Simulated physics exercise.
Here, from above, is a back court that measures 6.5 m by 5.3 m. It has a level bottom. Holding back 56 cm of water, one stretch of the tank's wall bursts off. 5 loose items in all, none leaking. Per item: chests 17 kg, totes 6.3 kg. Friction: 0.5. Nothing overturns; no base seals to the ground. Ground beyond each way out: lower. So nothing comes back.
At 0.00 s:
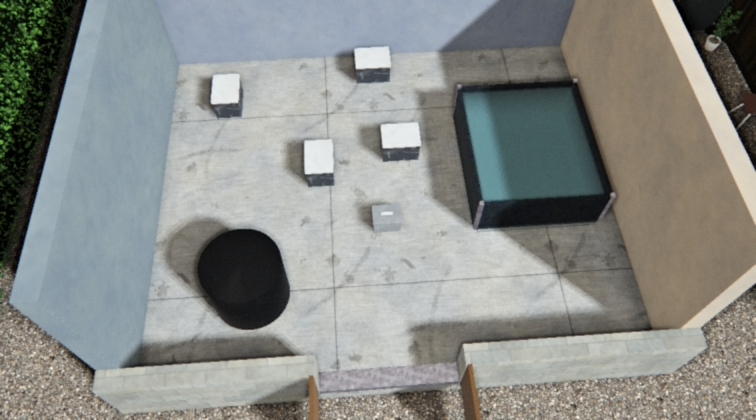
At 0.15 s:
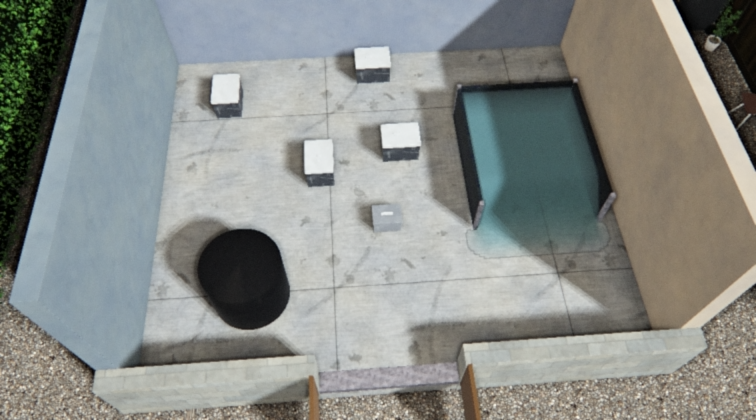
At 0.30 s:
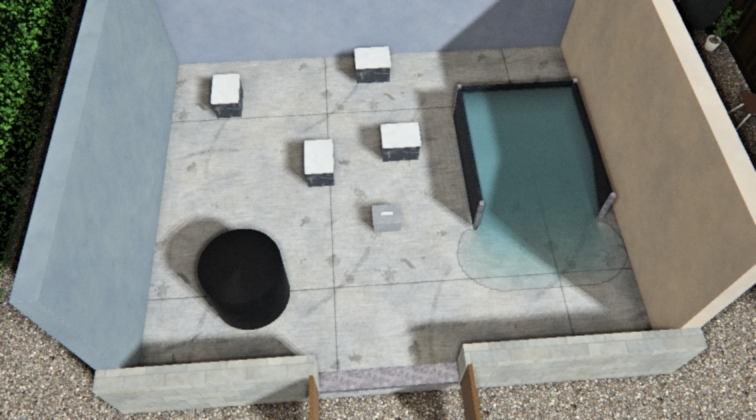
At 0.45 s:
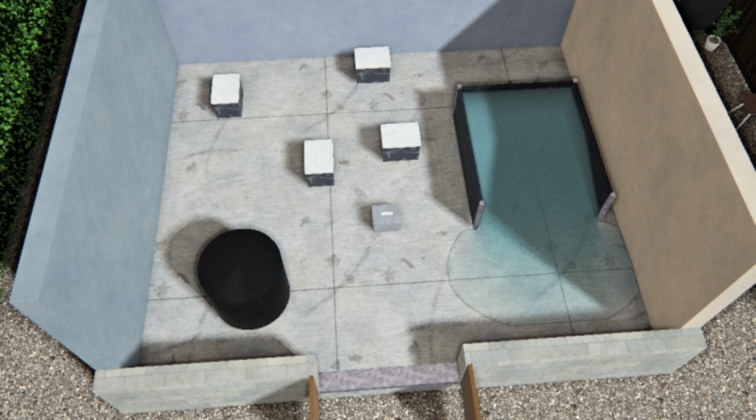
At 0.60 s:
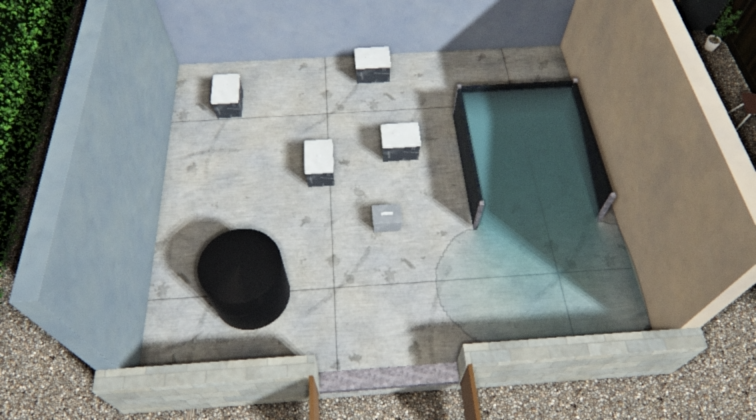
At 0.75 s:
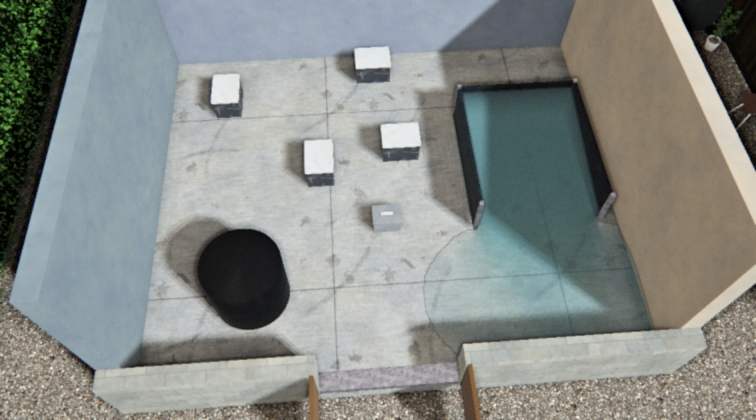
Water spreads from the open front side of a dark-walled tank across the courtyard floor.
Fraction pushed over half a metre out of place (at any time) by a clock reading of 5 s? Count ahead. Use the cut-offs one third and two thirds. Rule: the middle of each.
Under a third.
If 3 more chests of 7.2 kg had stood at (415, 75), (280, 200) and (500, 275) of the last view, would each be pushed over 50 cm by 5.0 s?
Respectively: Doesn't reach it; tops it; tops it.
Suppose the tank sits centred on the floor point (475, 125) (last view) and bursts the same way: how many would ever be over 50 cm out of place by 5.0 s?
Result: 0.
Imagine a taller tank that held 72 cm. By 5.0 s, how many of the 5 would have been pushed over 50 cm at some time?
Count: 1.
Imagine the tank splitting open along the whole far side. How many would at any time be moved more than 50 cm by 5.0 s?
In that case the number is 2.
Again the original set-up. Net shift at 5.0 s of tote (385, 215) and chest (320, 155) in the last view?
Going in order, that's 60 cm for one and 0 cm for the other.
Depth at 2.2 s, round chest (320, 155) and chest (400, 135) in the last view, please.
First about 0 cm, second about 0 cm.
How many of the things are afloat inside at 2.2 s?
The number is 0.
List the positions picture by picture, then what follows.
The first picture shows a chest at (225, 87), on the bottom; a tote at (387, 214) rests on the ground; water covers 3.4 m2; 0 of 5 have shifted.
The second picture shows a chest at (225, 87) rests on the ground; a tote at (387, 214), on the bottom; water covers 4.3 m2; 0 of 5 have shifted.
The third picture shows a chest at (225, 87) rests on the ground; a tote at (387, 214), on the bottom; 5.4 m2 under water; 0 of 5 have shifted.
The fourth picture shows a chest at (225, 87), on the bottom; a tote at (387, 214), on the bottom; 6.6 m2 under water; 0 of 5 have shifted.
The fifth picture shows a chest at (225, 87), on the bottom; a tote at (387, 214) rests on the ground; water covers 7.8 m2; 0 of 5 have shifted.
The sixth picture shows a chest at (225, 87) rests on the ground; a tote at (387, 214) rests on the ground; water covers 8.3 m2; 0 of 5 have shifted.
After 1.1 s 0 of 5 are over 50 cm from their spots; 0 afloat.
After 2.2 s 0 of 5 are over 50 cm from their spots; 0 afloat.
After 3.5 s 0 of 5 are over 50 cm from their spots; 0 afloat.
After 5.0 s 1 of 5 are over 50 cm from their spots, and 1 have been at some point; 0 afloat.
